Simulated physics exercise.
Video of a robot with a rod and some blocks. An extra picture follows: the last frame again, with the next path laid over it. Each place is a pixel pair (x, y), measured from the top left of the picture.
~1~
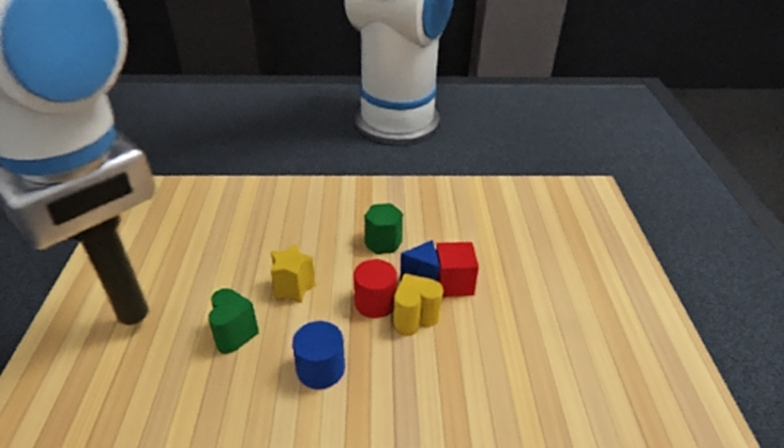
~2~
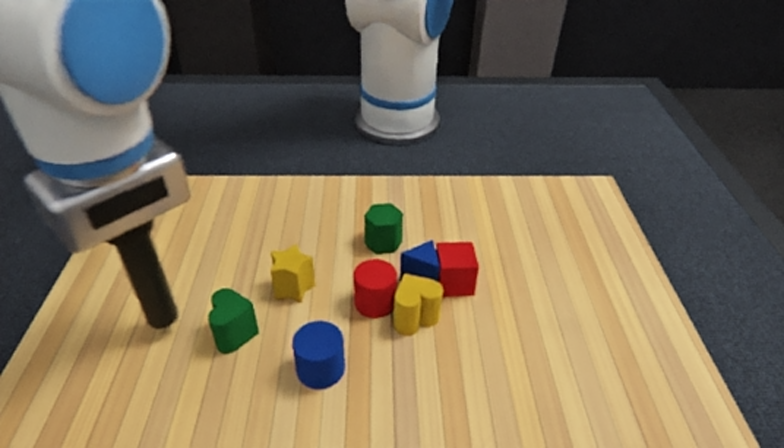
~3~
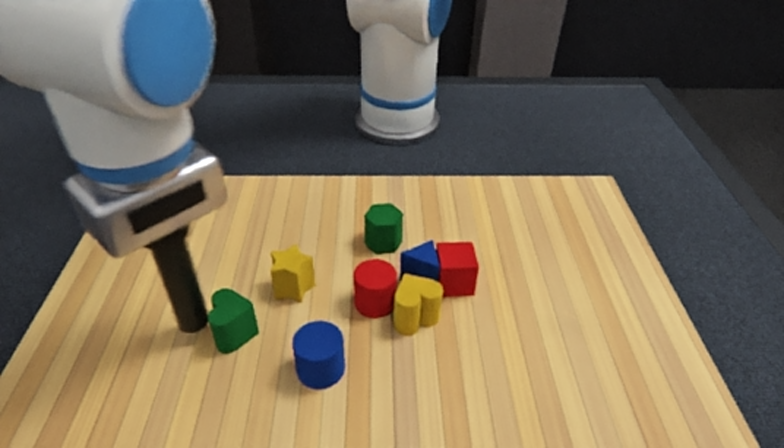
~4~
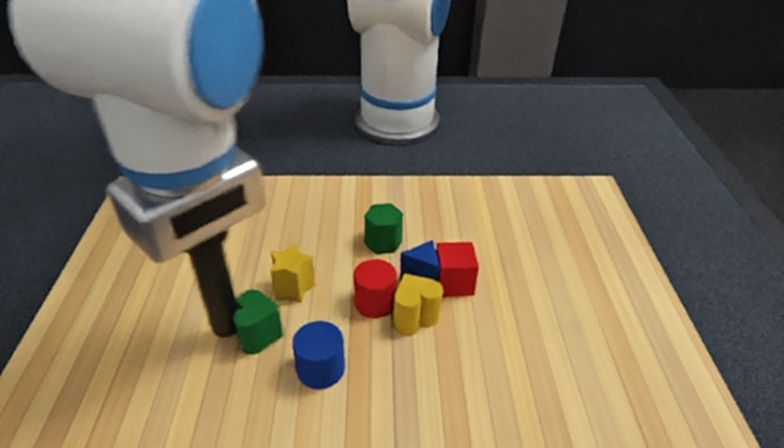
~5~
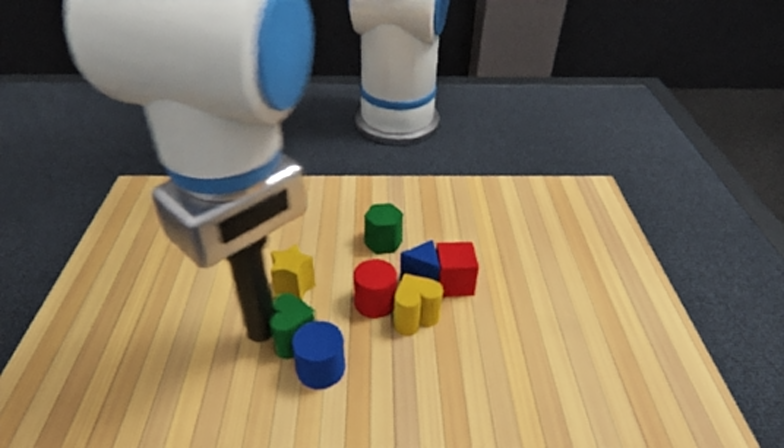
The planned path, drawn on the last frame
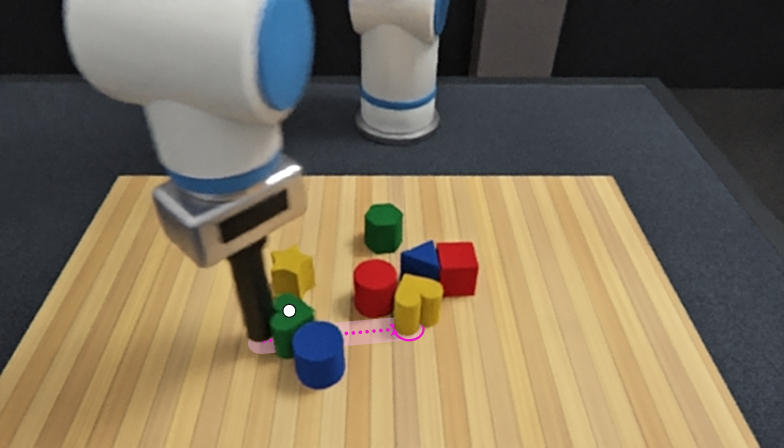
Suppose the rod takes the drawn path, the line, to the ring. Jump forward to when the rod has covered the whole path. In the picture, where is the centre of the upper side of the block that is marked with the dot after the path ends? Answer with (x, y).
It is at (433, 316).
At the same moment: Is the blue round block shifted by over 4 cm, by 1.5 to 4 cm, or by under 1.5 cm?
It travels between 1.5 and 4 cm.
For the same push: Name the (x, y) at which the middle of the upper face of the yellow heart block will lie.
The centre of its top face lies at (455, 287).
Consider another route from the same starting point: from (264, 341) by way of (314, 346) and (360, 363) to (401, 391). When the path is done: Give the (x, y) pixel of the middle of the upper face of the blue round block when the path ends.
Its top middle: (380, 396).
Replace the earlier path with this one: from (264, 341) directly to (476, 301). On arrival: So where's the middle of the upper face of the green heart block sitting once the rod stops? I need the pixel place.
It sits at (408, 310).
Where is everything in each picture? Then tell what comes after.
The first frame shows lower end of the rod at (134, 314), tops of blocks, green heart block at (227, 305), blue round block at (318, 339), red round block at (375, 273), yellow heart block at (417, 289).
The second frame shows rod at (163, 318), blocks as before.
The third frame shows rod at (194, 322), blocks as before.
The fourth frame shows rod at (227, 326), green heart block at (254, 307).
The fifth frame shows rod at (261, 330), green heart block at (289, 311), blue round block at (318, 339), red round block at (375, 273), yellow heart block at (417, 289).
The drawn path runs in a line from (264, 341) to (409, 328); the dot is on the green heart block.
What follows on the original path. One third of the way, rod at (312, 326); green heart block at (341, 307); blue round block at (340, 346).
Two thirds of the way, rod at (361, 321); green heart block at (391, 307), turned 15° clockwise; blue round block at (341, 347); red round block at (379, 271); yellow heart block at (425, 289), turned 25° anticlockwise.
At the end, rod at (409, 317); green heart block at (433, 316), turned 50° clockwise; blue round block at (341, 347); red round block at (379, 271); yellow heart block at (455, 287), turned 90° anticlockwise.
